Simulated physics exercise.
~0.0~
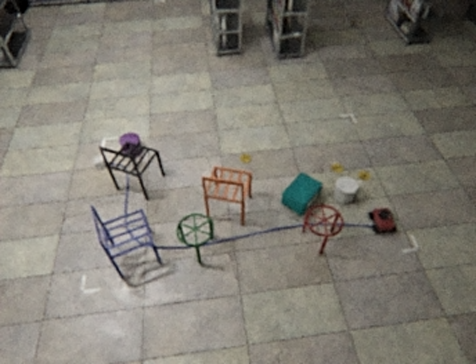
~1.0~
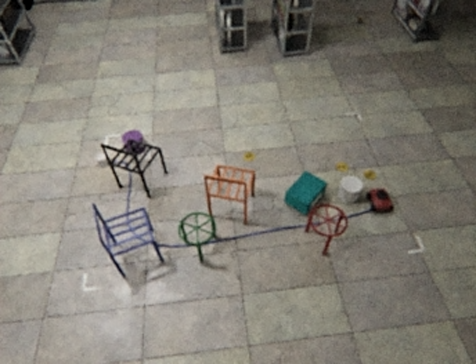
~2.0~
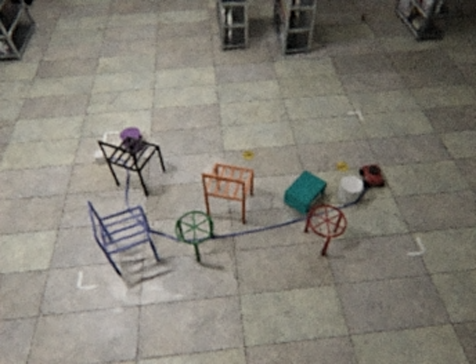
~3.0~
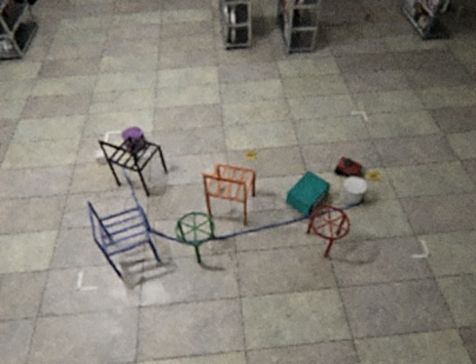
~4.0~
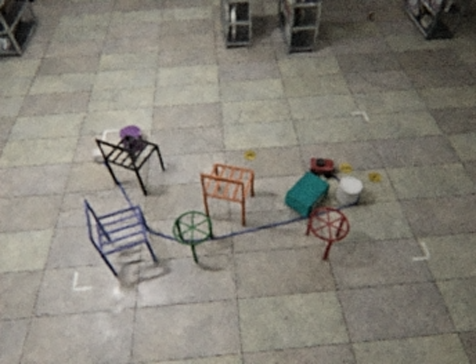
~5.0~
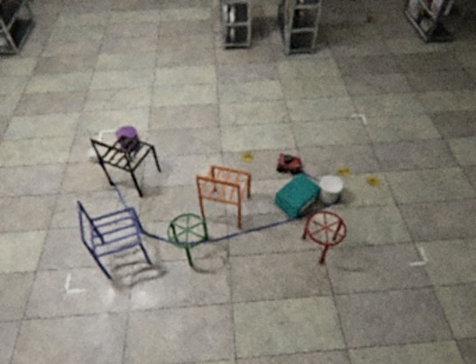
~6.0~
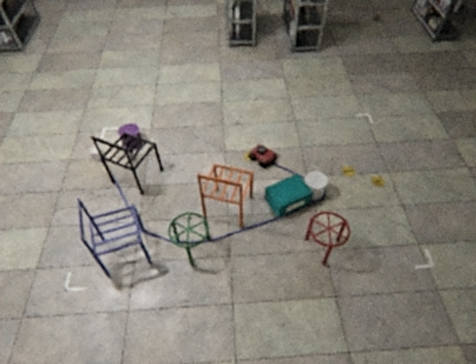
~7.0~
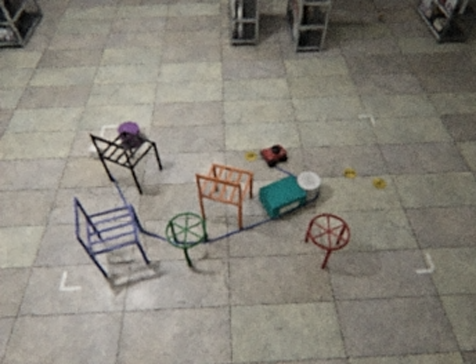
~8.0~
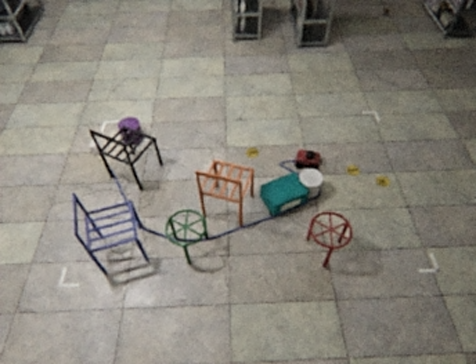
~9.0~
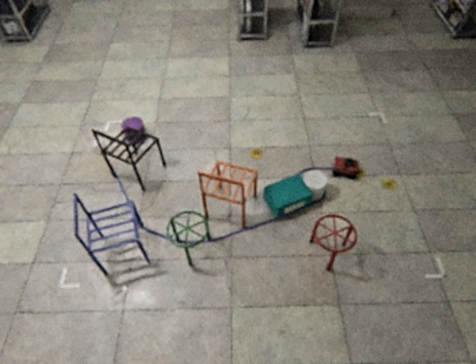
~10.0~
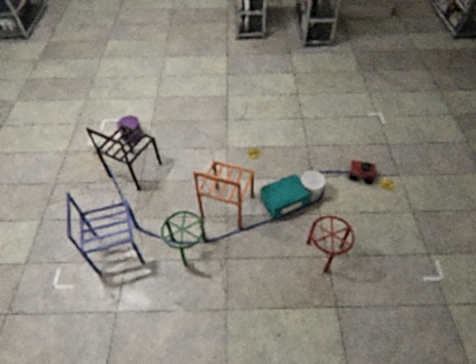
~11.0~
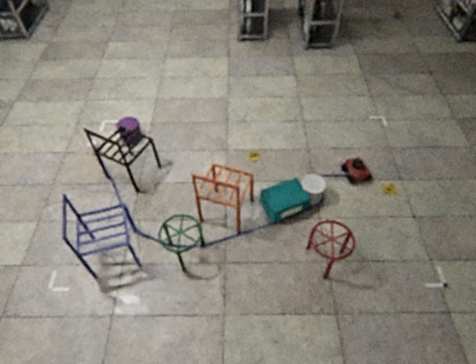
The footage shows a small red cart trailing a blue lead past chairs and stools on a tiled floor, moving up and then left as a white bucket and teal box shift left, before it heads back right and stops near a yellow mark, the chairs and stools still standing.
